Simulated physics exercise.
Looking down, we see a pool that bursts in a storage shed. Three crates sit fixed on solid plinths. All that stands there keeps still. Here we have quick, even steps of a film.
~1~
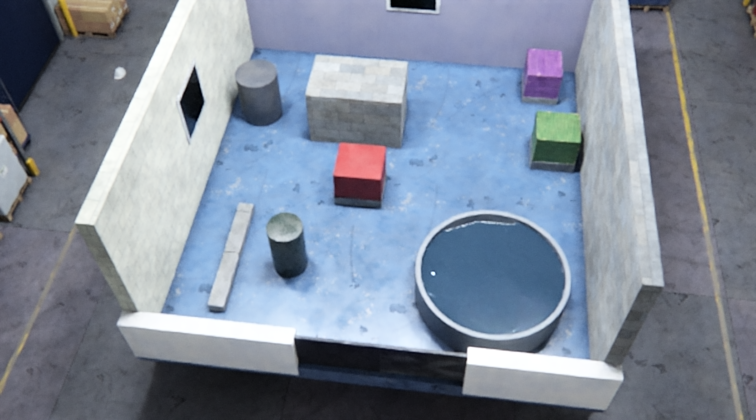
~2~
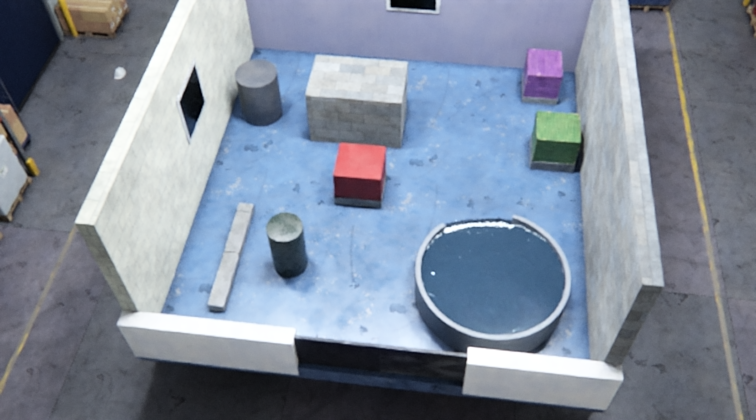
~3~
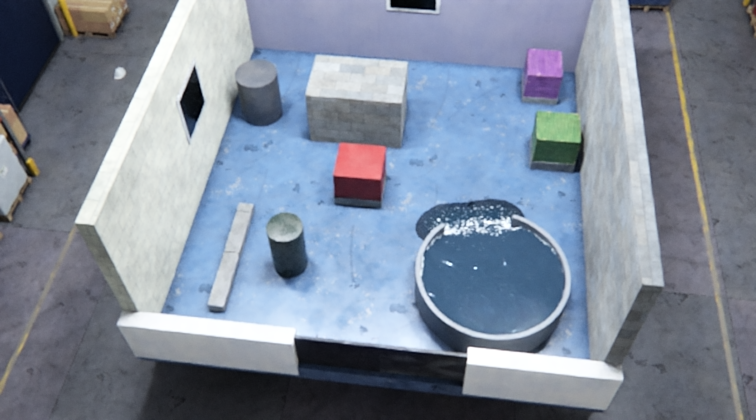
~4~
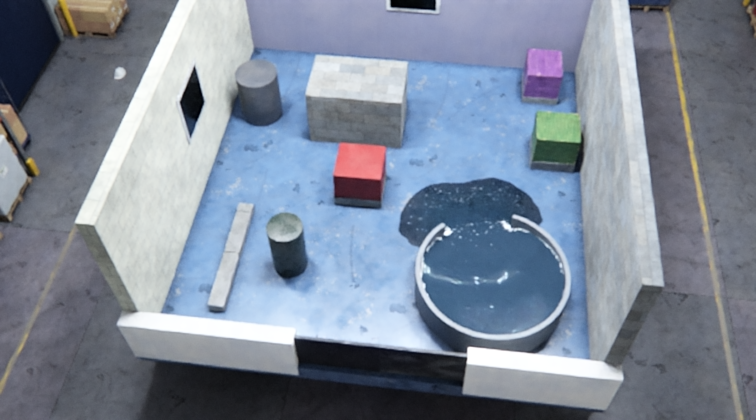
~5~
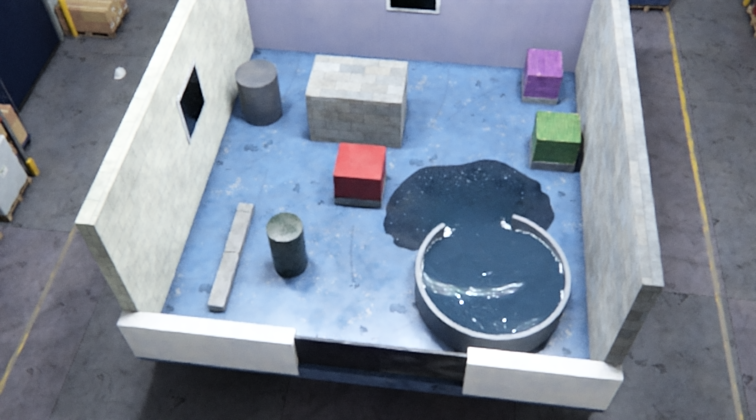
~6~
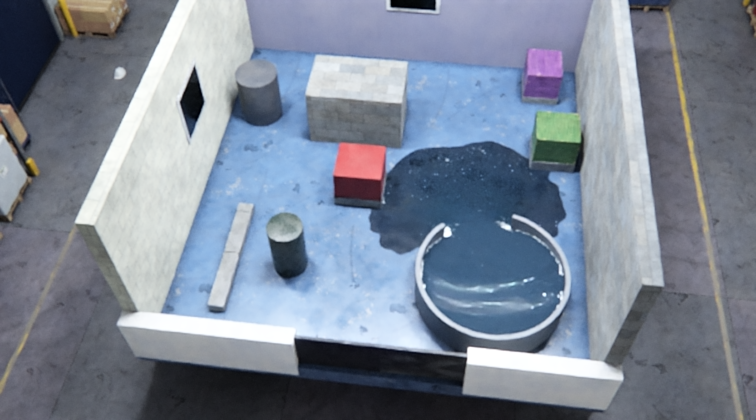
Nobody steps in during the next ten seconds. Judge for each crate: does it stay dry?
I expect the red crate to stay untouched, I expect the purple crate to be touched by the water, I expect the green crate to stay untouched.
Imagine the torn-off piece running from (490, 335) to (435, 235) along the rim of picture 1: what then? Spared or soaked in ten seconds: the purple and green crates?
First the purple crate: It is never reached; then the green crate: It is never reached.
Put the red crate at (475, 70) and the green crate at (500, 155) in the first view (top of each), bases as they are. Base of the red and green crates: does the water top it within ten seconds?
Reading - red crate: Untouched, green crate: Flooded.
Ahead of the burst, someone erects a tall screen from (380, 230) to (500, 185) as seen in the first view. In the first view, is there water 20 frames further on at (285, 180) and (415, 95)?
Untouched, untouched.
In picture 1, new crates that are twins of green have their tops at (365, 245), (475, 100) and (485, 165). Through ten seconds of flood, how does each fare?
In the listed order, the first crate remains untouched, the second remains untouched, while the third gets reached.
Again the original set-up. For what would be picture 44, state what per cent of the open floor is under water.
Around 65 percent, give or take.
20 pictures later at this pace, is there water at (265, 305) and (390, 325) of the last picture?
The first place is spared and the second is spared.
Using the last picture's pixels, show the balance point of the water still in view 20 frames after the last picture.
The spot I would choose is (458, 188).
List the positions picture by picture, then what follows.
Still water in the round pool at (492, 274), in the first picture.
Water pours out on the round pool's far side and has run to a hidden place, in the second picture.
The front is at (506, 206), out from the gap on the round pool's far side, in the third picture.
The front is at (499, 183), out from the gap on the round pool's far side, in the fourth picture.
The front is at (497, 165), out from the gap on the round pool's far side, in the fifth picture.
Water pours out on the round pool's far side and has run to (497, 148), in the sixth picture.
A moment on, water covers 25 % of the floor; the red crate water round its plinth, the purple crate water round its plinth, the green crate water round its plinth.
Next, water covers 35 % of the floor; the red crate water round its plinth, the purple crate water round its plinth, the green crate water round its plinth.
Then, water covers 55 % of the floor; the red crate water round its plinth, the purple crate water round its plinth, the green crate water round its plinth.
Later, water covers 65 % of the floor; the red crate water round its plinth, the purple crate water round its plinth, the green crate water round its plinth.
In the end, water covers 90 % of the floor; the red crate stayed above the water, the purple crate was topped, the green crate stayed above the water.
